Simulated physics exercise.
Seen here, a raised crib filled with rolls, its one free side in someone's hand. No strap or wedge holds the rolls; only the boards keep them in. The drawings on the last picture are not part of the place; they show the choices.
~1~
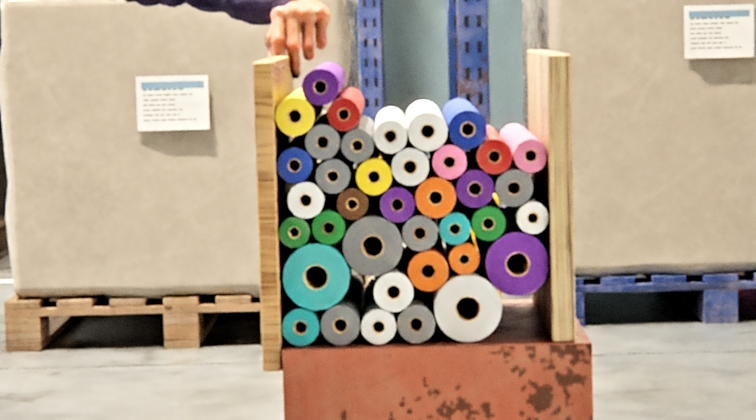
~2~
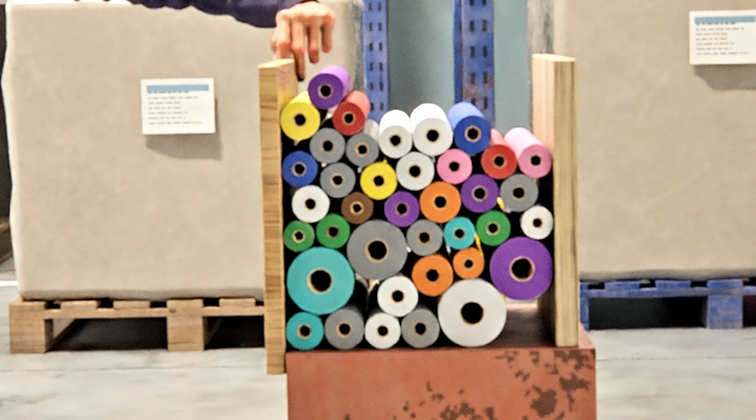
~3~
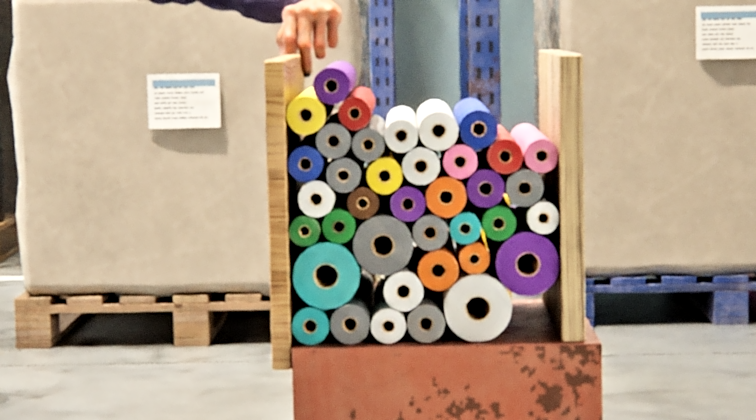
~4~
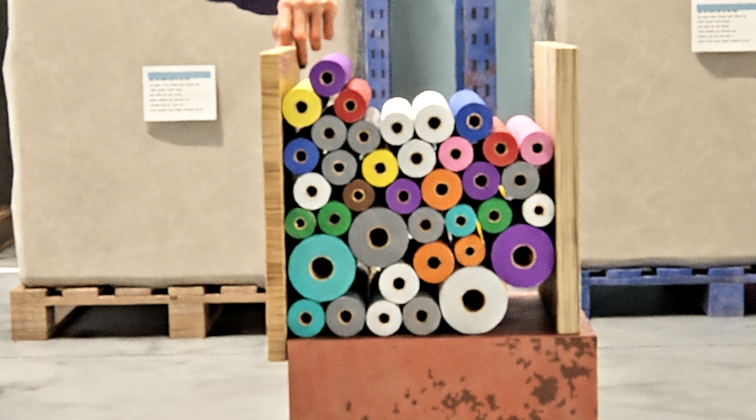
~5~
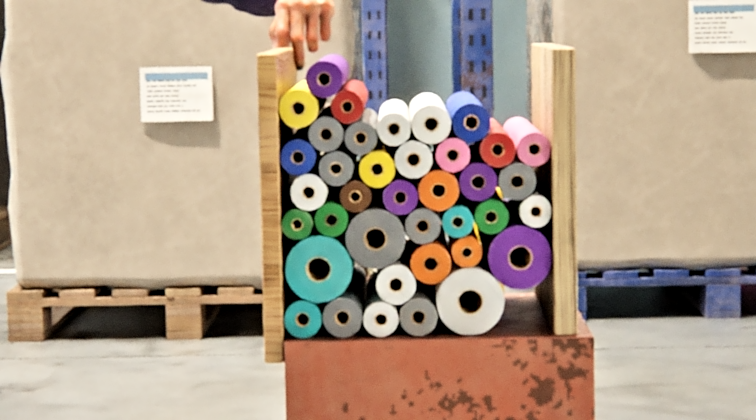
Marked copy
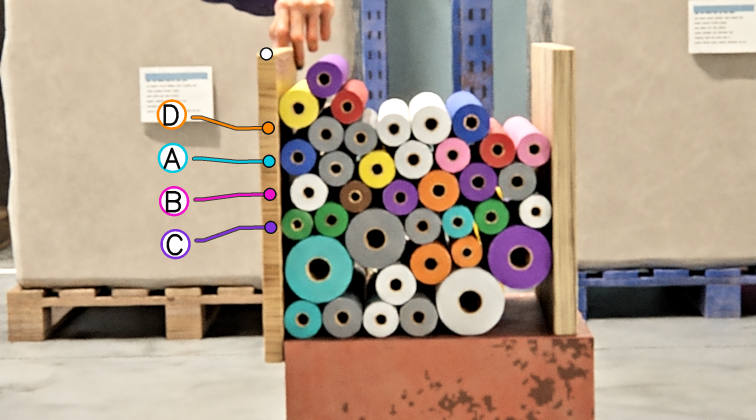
A hand stayed at the top of the left wooden board beside a stack of colorful rolls on a rusty red block, and nothing moved apart from a slight shake of the whole view.
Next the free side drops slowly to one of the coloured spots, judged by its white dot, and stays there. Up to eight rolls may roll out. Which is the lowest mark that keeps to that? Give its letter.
Slide it to C.
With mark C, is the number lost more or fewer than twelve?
It loses fewer than twelve.
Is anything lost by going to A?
Yes, at A.
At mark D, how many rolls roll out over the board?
At D the number is none.
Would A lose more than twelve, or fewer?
At A, fewer than twelve.
On the marked copy, A at (269, 161); B at (270, 194); C at (271, 227); D at (268, 128); the white dot at (266, 54).
With C. Early on, top of the board (279, 129).
Further on, top of the board (281, 215).
At the end, top of the board (281, 226), about five out over the board.
As for the rest, A two out over the board; B about five out over the board; D none out over the board.
